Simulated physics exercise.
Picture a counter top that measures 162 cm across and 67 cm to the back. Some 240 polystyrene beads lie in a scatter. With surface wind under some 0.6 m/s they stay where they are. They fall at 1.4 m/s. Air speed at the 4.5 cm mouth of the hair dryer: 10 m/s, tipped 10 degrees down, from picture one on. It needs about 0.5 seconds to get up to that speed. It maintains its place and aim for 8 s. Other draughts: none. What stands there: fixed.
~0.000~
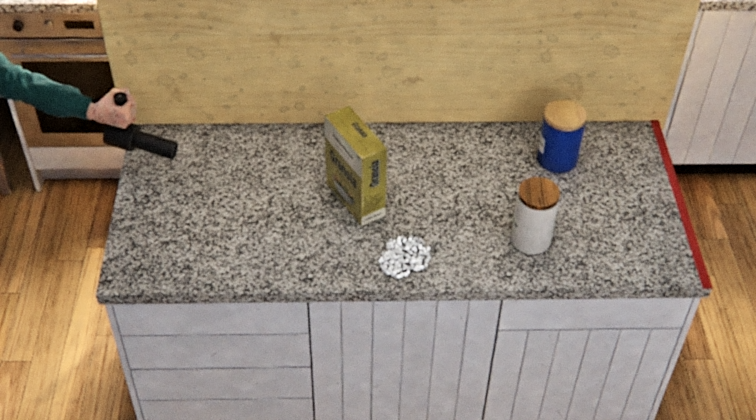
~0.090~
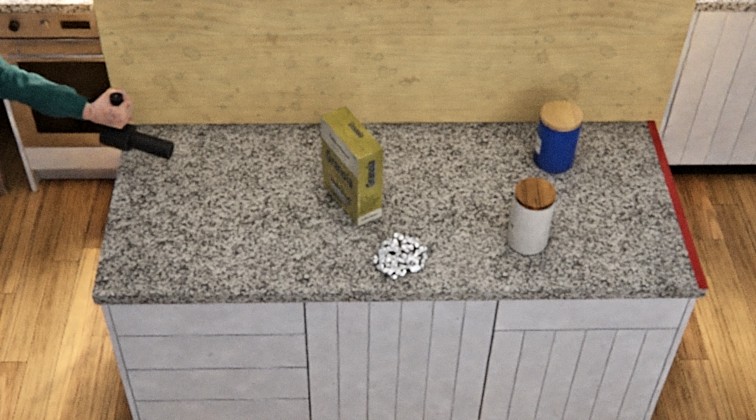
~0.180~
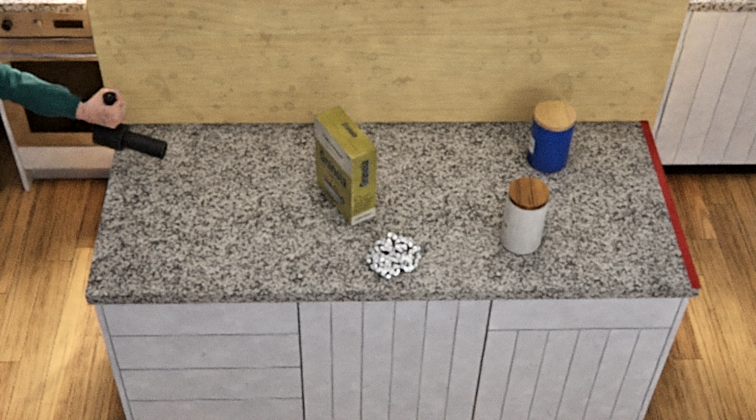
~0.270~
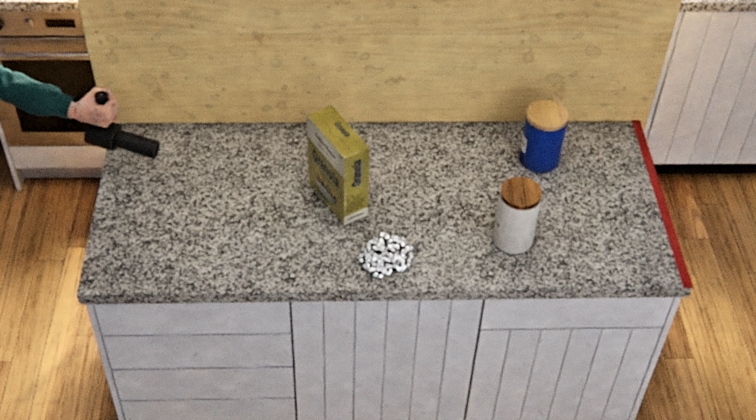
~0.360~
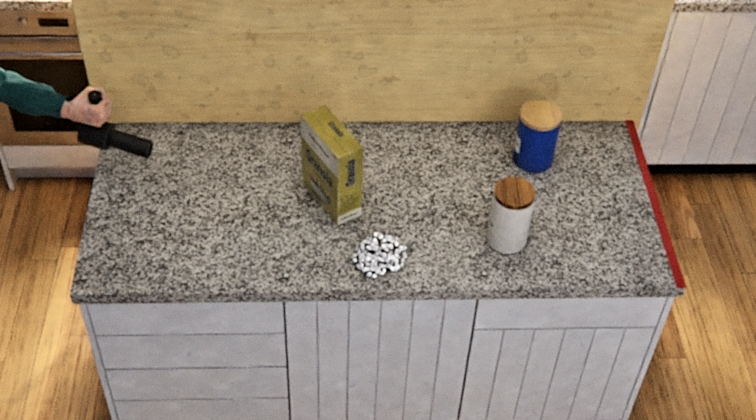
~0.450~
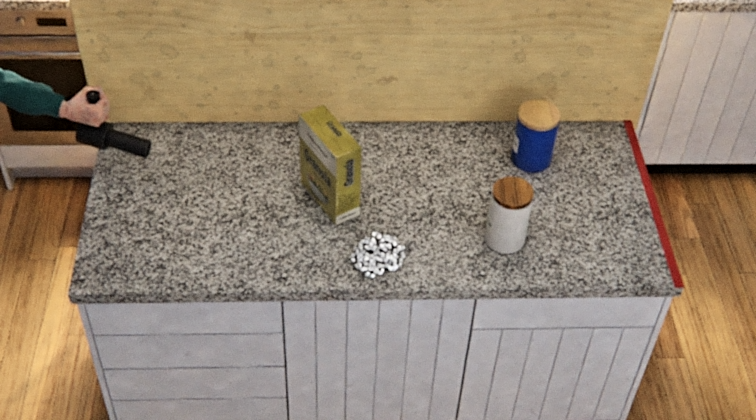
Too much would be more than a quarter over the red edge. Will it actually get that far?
No, quarter not exceeded.
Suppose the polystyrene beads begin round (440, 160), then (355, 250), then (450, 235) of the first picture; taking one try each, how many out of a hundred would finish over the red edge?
About 15, 0 and 0 in a hundred, in that order.
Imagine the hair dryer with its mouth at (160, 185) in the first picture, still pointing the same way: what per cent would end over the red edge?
About 10 %.
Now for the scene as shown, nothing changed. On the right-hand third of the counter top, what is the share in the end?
I'd put it at about 0 percent.
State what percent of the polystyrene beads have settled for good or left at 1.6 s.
It comes out at some 70 %.
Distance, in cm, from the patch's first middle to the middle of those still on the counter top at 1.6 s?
Roughly 5 cm.
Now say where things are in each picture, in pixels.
In the first frame, the middle of the polystyrene beads is near (401, 257), none has stirred yet and the mouth of the hair dryer is at (175, 151).
In the second frame, the middle of the polystyrene beads is near (397, 255), none has stirred yet and the red edge is centred on (679, 198).
In the third frame, the middle of the polystyrene beads is near (391, 255), none has stirred yet, the top of a carton is at (345, 131) and the top of a jar is at (529, 191).
In the fourth frame, the middle of the polystyrene beads is near (383, 255) and none has stirred yet.
In the fifth frame, the middle of the polystyrene beads is near (377, 254) and none has stirred yet.
In the sixth frame, the middle of the polystyrene beads is near (375, 254) and none has stirred yet.
After 1.6 s, 28 % are on the move or not yet settled, 0 % are over the red edge; the middle of those still in play is near (414, 264).
After 2.6 s, 7 % are on the move or not yet settled, 0 % are over the red edge.
After 4.4 s, 0 % are on the move or not yet settled, 0 % are over the red edge.
After 8.0 s, at the end, 0 % are over the red edge.
